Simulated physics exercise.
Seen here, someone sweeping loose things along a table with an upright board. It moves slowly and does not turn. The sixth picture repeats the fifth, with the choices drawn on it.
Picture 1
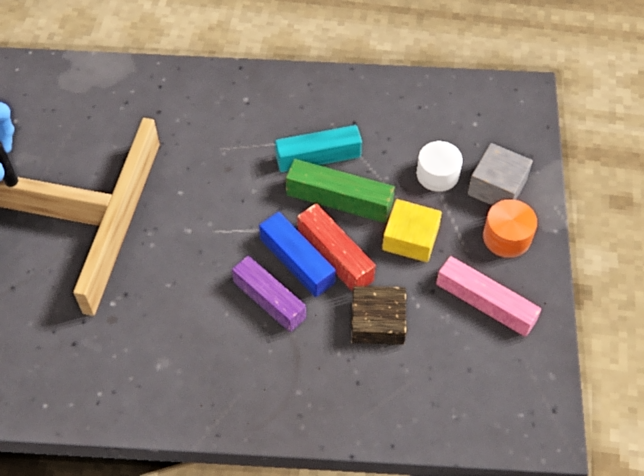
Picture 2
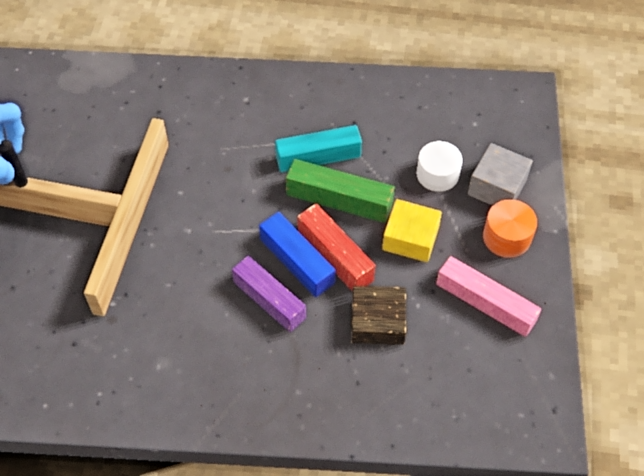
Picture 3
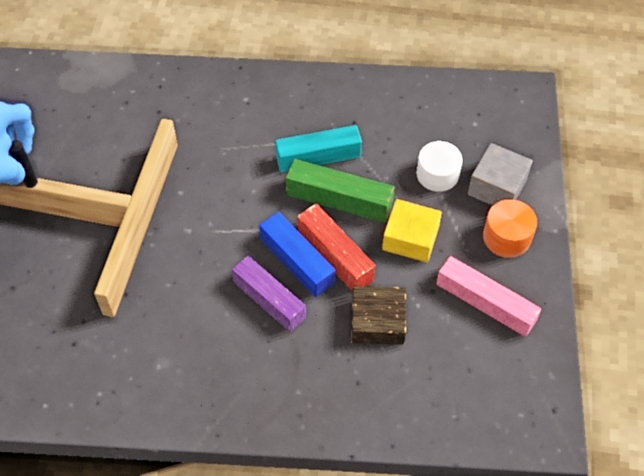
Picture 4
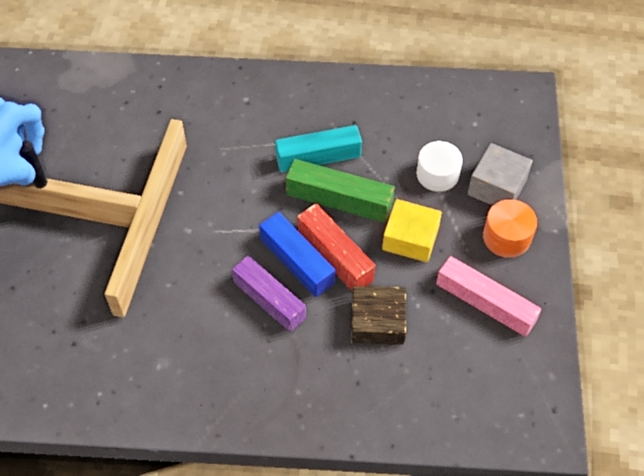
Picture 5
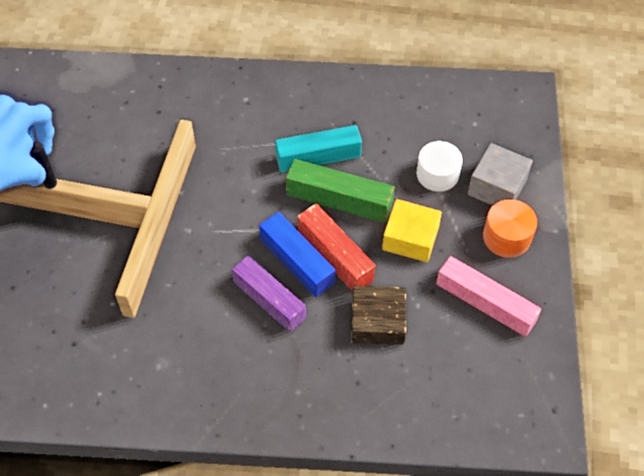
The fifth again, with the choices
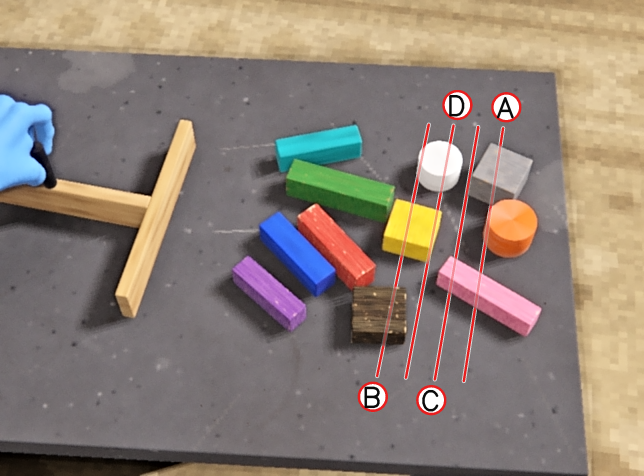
We see a blue-gloved hand at the left slowly push a wooden T-shaped board rightward across a dark tabletop, narrowing the gap to a scattered group of colourful bars, blocks and round pieces, which stay still.
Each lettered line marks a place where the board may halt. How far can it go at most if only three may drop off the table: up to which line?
It can go as far as A.
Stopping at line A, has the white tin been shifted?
Yes.
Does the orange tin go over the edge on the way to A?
Yes.
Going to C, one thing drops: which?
The orange tin goes over.
On the copy, A at (485, 245); B at (405, 240); C at (458, 243); D at (432, 242).
On A. First, board (273, 209); turquoise stick (346, 150); purple bar (295, 304).
Then, board (390, 215); orange tin (525, 235); grey block (505, 176).
Finally, board (485, 220); grey block over the edge; orange tin over the edge; two fallen.
By contrast, B is within the limit but short; C is within the limit but short; D is within the limit but short.
